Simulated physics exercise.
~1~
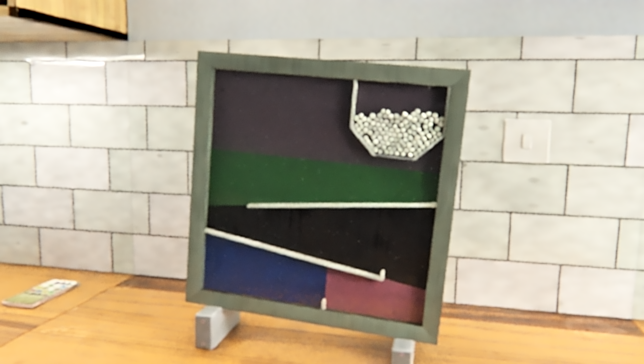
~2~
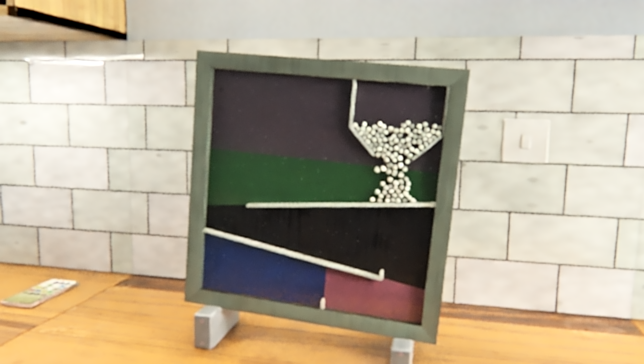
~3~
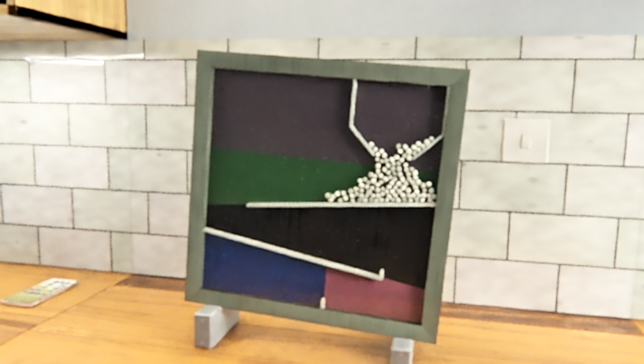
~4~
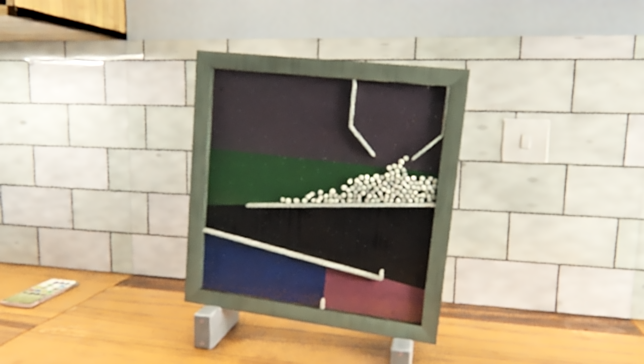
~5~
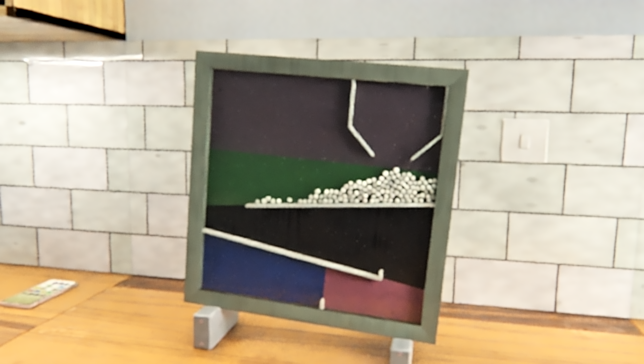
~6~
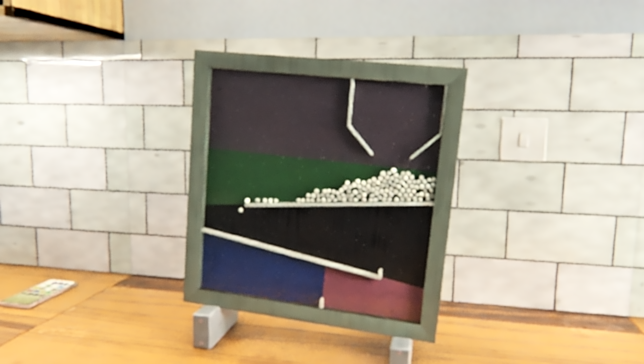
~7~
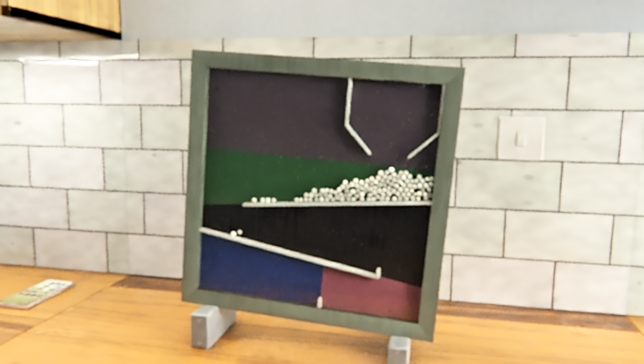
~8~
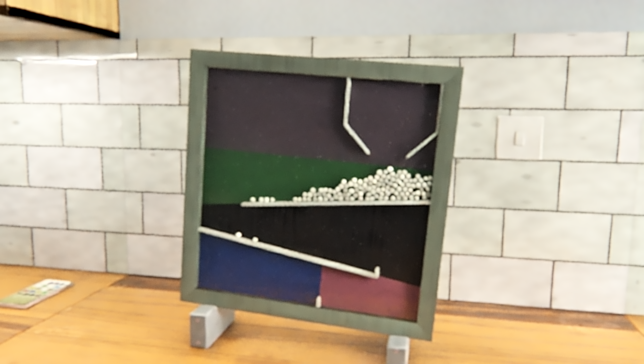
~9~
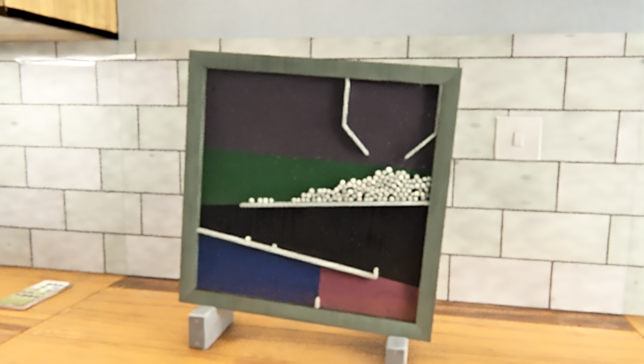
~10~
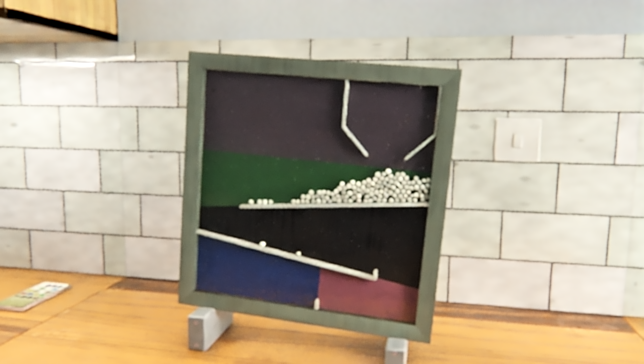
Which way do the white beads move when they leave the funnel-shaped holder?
They move down, pouring out of the holder and onto the ledge beneath it.
